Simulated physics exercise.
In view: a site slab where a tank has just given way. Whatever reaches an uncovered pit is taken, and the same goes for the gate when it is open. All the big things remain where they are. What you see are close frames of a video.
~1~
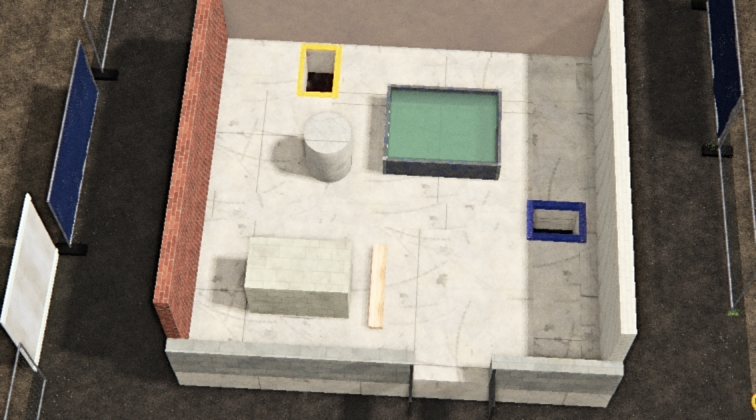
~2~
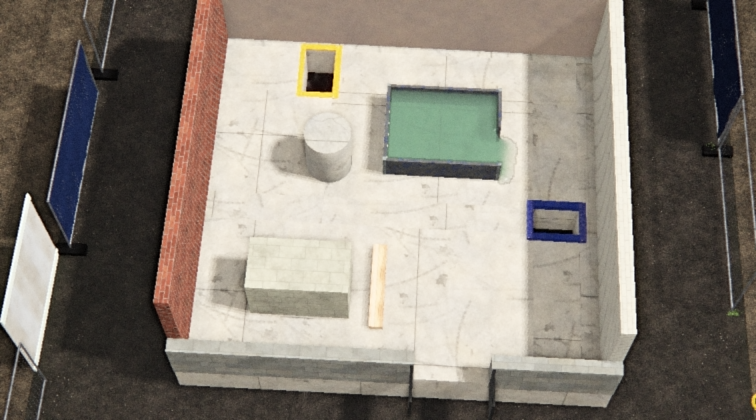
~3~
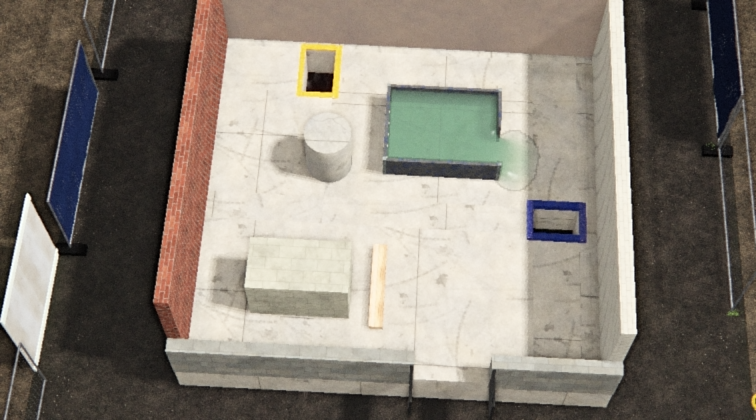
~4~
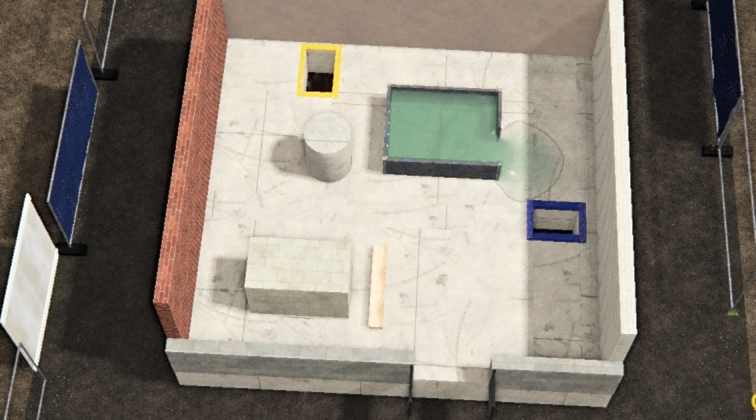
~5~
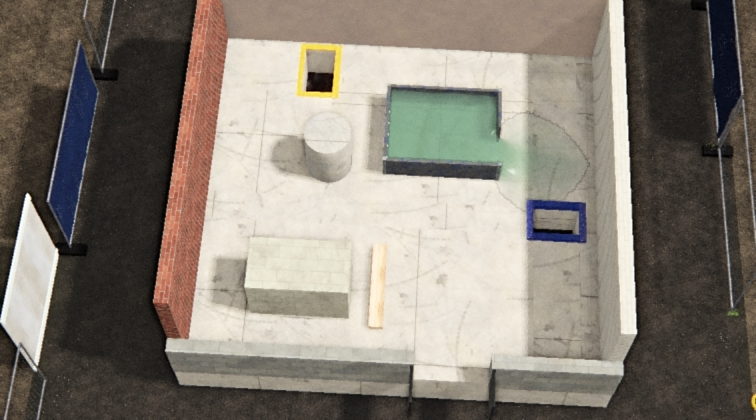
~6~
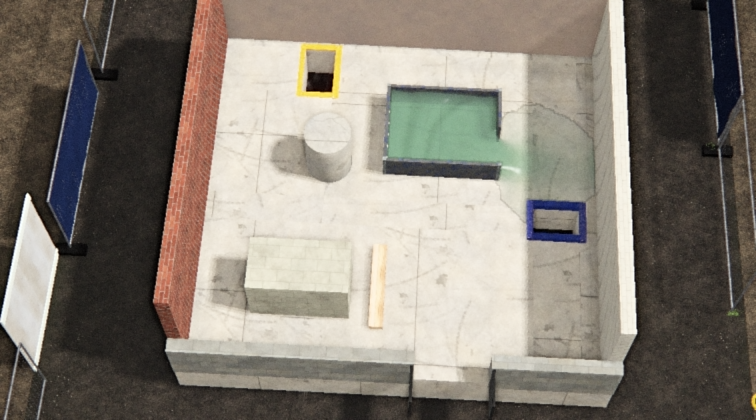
Green water pours from the tank's right side and spreads across the pale slab.
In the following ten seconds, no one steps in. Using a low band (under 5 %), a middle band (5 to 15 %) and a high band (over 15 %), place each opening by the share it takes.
The gate is in the low band; the blue pit is in the middle band; the yellow pit is in the middle band.
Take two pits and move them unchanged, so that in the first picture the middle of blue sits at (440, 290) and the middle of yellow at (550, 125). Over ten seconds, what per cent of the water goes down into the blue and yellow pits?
Per cent by pit - blue: 0 / yellow: 25.
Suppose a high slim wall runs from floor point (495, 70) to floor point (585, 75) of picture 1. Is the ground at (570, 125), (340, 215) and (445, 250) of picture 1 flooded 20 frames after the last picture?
Running through them in order, the first comes out taken by the flood, the second free from flooding and the last free from flooding.
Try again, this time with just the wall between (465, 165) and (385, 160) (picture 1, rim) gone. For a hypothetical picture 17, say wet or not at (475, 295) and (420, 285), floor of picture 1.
Result, point by point: Inundated; inundated.
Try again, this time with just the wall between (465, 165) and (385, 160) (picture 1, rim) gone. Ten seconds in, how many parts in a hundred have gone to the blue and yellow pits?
Lab note - share by pit: Blue 0 %, yellow 2 %.
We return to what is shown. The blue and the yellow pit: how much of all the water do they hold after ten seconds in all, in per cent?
About 8 %, then about 12 %.
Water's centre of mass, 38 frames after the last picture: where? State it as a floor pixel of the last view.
It is around (495, 153).
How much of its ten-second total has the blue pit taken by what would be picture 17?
It should be near 25 percent of the ten-second total.
A moment on, water covers 10 % of the floor; the gate 0 %, the blue pit 0 %, the yellow pit 0 %.
Next, water covers 15 % of the floor; the gate 0 %, the blue pit 2 %, the yellow pit 0 %.
Then, water covers 20 % of the floor; the gate 0 %, the blue pit 5 %, the yellow pit 0 %.
Later, water covers 35 % of the floor; the gate 0 %, the blue pit 7 %, the yellow pit 1 %.
In the end, water covers 50 % of the floor; the gate 1 %, the blue pit 8 %, the yellow pit 12 %.
